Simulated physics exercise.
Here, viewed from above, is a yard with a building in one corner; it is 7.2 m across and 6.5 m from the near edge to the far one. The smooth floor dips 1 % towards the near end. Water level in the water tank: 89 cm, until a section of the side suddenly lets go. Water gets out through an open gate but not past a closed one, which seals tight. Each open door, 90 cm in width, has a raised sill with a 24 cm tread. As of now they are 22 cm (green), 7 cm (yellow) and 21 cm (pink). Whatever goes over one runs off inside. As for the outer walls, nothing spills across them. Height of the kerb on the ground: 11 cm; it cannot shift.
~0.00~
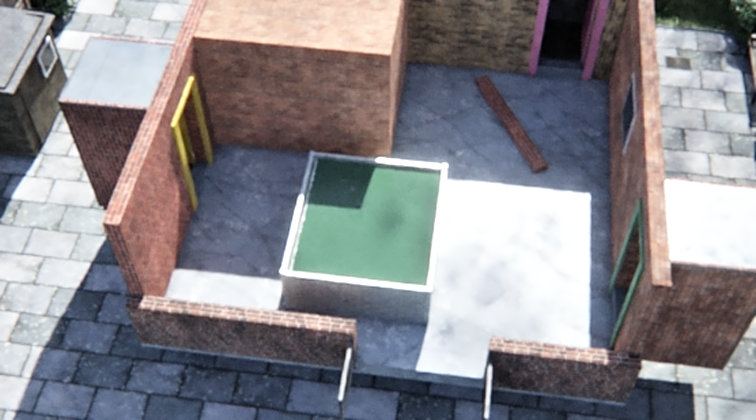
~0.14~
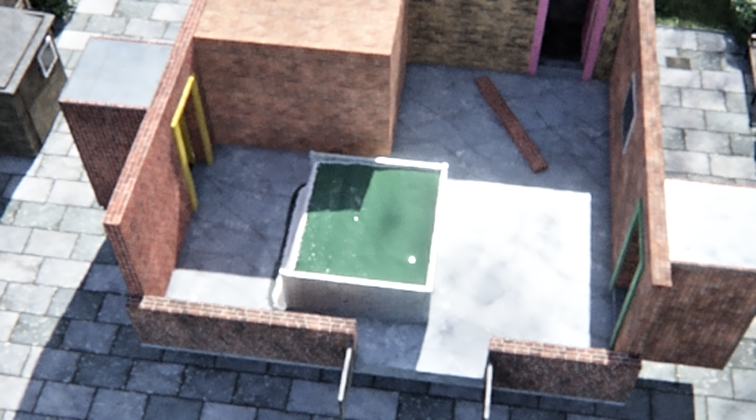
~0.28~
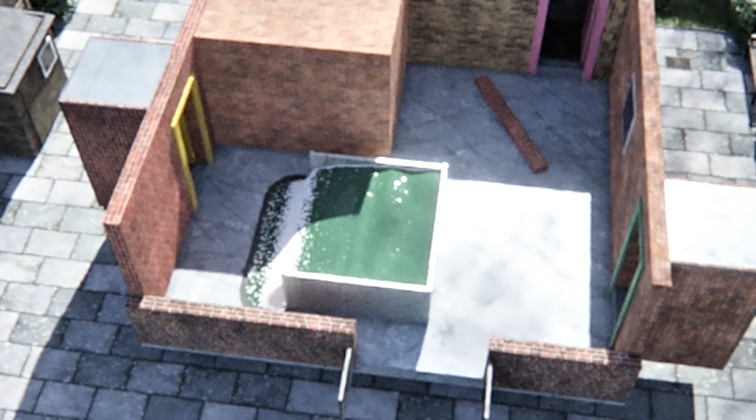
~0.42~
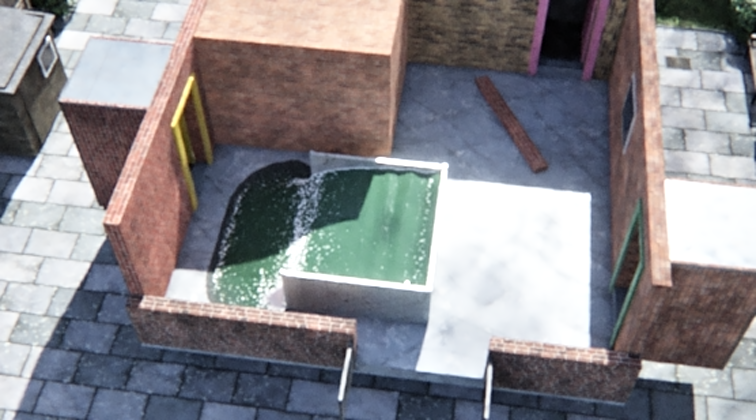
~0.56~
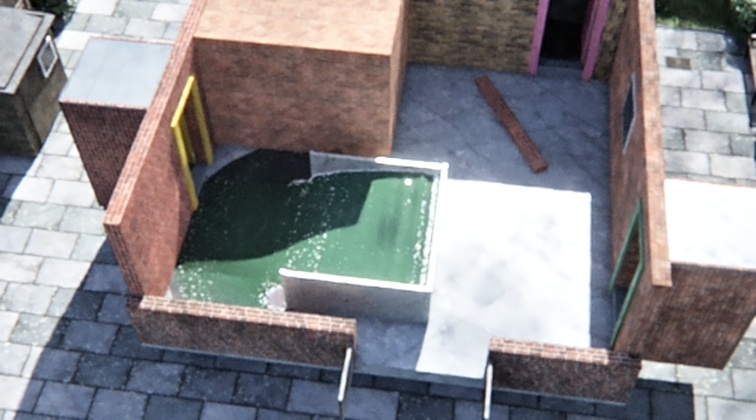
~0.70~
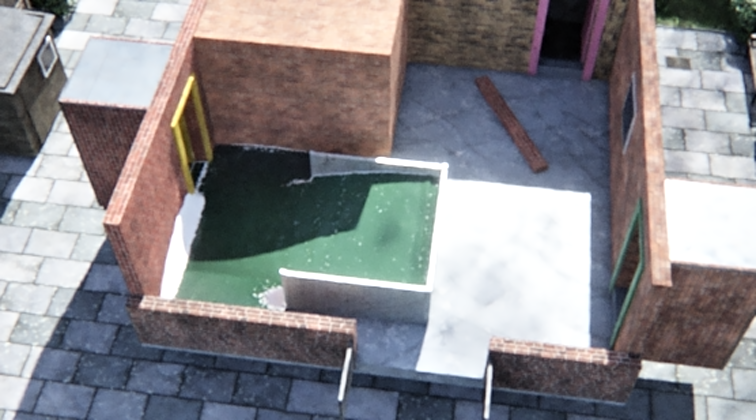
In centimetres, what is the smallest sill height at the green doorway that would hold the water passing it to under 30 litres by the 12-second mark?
Close to 8 cm is just enough.
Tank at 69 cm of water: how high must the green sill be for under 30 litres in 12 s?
Roughly 6.0 centimetres would do it.
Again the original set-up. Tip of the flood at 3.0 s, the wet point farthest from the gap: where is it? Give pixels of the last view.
At about (521, 348).
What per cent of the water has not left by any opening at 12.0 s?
Share still there: Approx. 62 percent.
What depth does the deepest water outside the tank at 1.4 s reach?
70 cm.
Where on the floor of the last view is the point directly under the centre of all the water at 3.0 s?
Centre of the water: Approx. (283, 248) px.
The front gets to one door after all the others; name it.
Answer: The pink door.
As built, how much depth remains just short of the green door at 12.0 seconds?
8.0 cm.
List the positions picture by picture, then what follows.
The first picture shows the water tank at (368, 220) is whole and still, 89 cm deep; the green door at (625, 283) is dry.
In the second picture, the gap is at (303, 232), the front 0.3 m out at (273, 302); the back of the water tank holds 89 cm.
In the third picture, the front is at (245, 295), 0.8 m from the gap at (303, 235); 2.0 m2 of floor is wet, 89 cm left at the back.
In the fourth picture, the gap is at (303, 237), the front 1.4 m out at (212, 282); the back of the water tank holds 85 cm.
In the fifth picture, the front is at (175, 271), 2.0 m from the gap at (303, 237); 6.8 m2 of floor is wet, 77 cm left at the back.
In the sixth picture, the front is at (194, 169), 2.3 m from the gap at (303, 238); 7.8 m2 of floor is wet, 76 cm left at the back; the green door at (625, 283), 5.2 m from the gap, is still 5.3 m from the nearest water.
After 1.4 s water covers 25 % of the floor, deepest (70 cm) near (157, 324); it has not reached the green door.
After 3.0 s water covers 35 % of the floor, deepest (45 cm) near (215, 148); it has not reached the green door.
After 12.0 s water covers 95 % of the floor, deepest (16 cm) near (157, 324); 8 cm at the green door, 0 litres in over its 22 cm sill.
At the green door as built, the water arrived by 3.7 s and peaked near 14 cm at 4.2 s.
With a sill of 7 cm, 44 litres would have come in within the 12 s; with 9.5 cm, 16 litres. So under 30 litres takes about 8 cm.
